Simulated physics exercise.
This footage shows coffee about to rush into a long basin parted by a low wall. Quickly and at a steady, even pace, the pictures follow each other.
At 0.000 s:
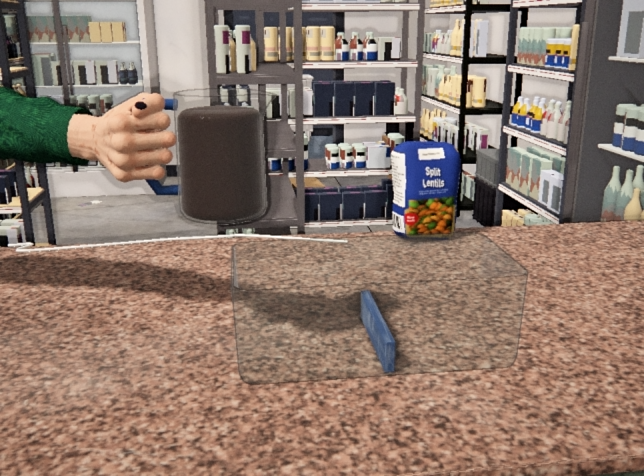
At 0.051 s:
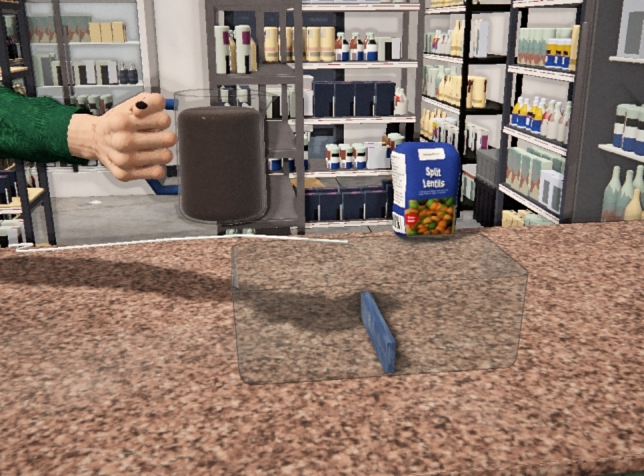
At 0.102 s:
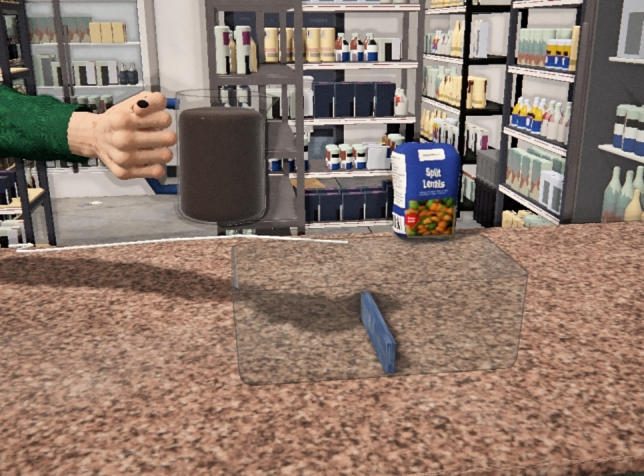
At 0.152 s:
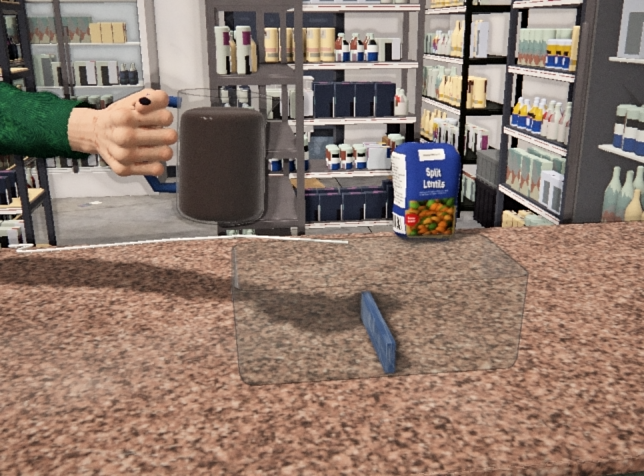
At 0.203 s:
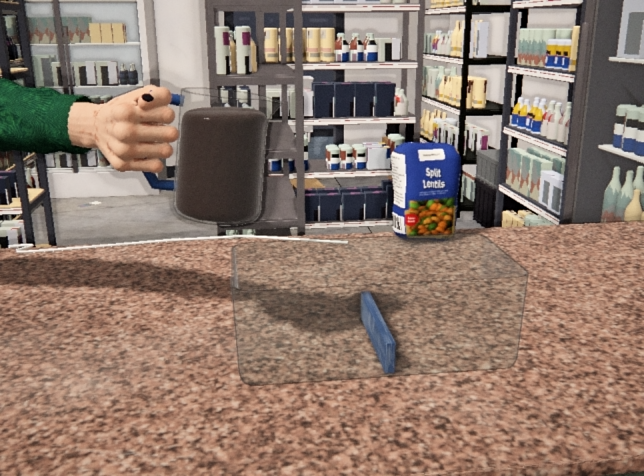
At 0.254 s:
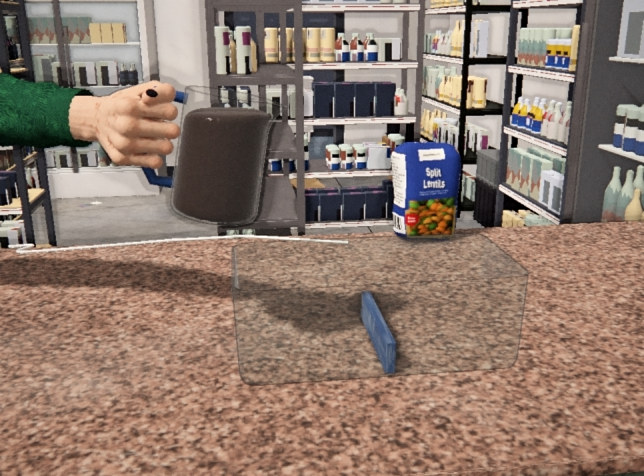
In a shop, a hand in a green sleeve held a jug of dark liquid above a speckled counter with a clear divided basin, then slowly tilted it slightly to the right.
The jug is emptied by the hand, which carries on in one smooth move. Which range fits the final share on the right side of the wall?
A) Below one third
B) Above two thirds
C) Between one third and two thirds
Below one third.
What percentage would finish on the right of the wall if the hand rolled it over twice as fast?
5 per cent or thereabouts.
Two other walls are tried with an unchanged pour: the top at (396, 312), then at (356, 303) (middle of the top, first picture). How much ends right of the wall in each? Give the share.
About 5 per cent, then about 25 per cent.
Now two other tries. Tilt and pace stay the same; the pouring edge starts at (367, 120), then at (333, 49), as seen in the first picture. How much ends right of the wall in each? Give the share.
About 95 per cent, then about 90 per cent.
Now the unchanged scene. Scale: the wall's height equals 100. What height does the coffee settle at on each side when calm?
I'd say close to 70 per cent on the left side and 0 on the right.
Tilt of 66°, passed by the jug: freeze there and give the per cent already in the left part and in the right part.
Reading: Left some 5 %, right some 0 %.
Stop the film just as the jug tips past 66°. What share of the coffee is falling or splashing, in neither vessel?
Something close to 10 percent of it.
A moment on, the jug is tipped part way and 86 per cent is still to pour, 3 is left of the wall and 0 right of it.
Next, the jug is tipped right over and 35 per cent is still to pour, 46 is left of the wall and 0 right of it.
Then the jug is tipped right over and 2 per cent is still to pour, 89 is left of the wall and 3 right of it.
Later the jug is tipped right over and 0 per cent is still to pour, 92 is left of the wall and 4 right of it.
In the end 92 per cent lies left of the wall, 4 right of it and 3 outside.
